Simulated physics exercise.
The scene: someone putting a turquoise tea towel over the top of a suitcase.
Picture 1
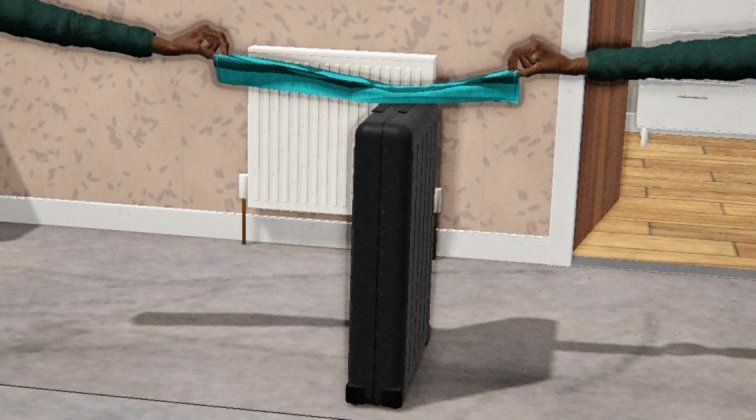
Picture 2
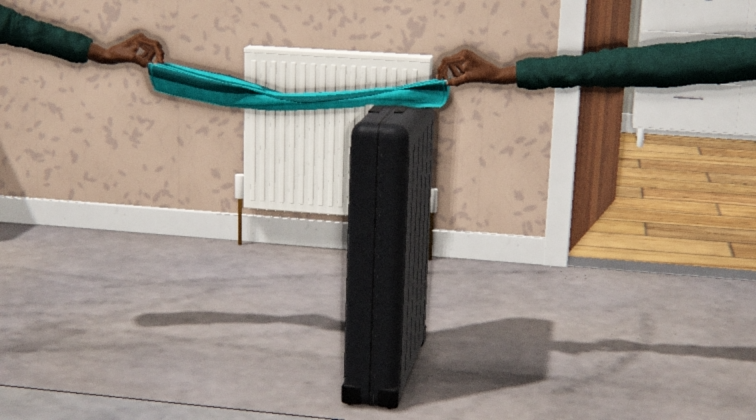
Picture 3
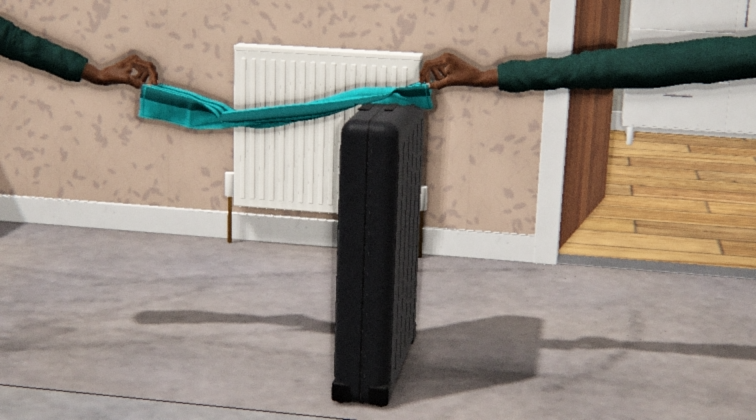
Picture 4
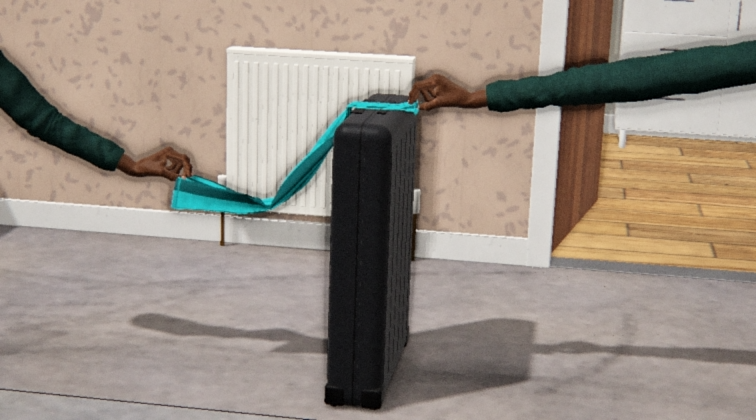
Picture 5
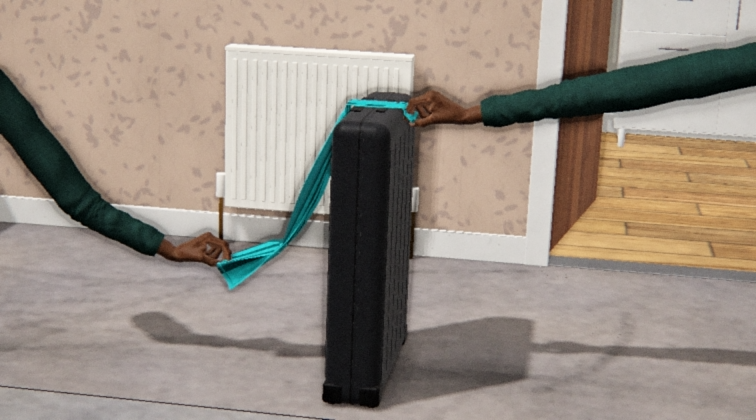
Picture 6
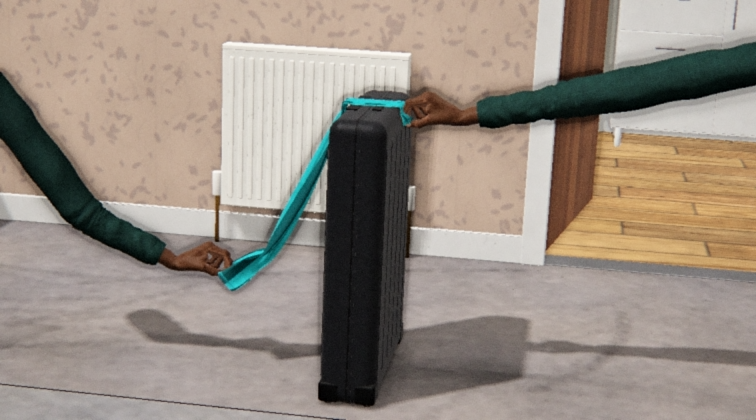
In the video, two hands stretch a turquoise tea towel above an upright black suitcase, shift it left, and lay it over the top; the left hand then lowers its end, leaving more of the cloth on the left.
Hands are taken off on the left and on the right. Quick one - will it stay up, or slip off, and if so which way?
It'll slip off to the left.
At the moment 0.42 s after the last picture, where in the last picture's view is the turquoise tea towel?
(316, 277).
Then, 0.42 s on from there, tea towel clear of the top and falling near (316, 277).
Then, 0.74 s on from there, tea towel in a heap on the floor near (307, 362).
In the end, tea towel in a heap on the floor near (308, 363). The turquoise tea towel falls on the left side.
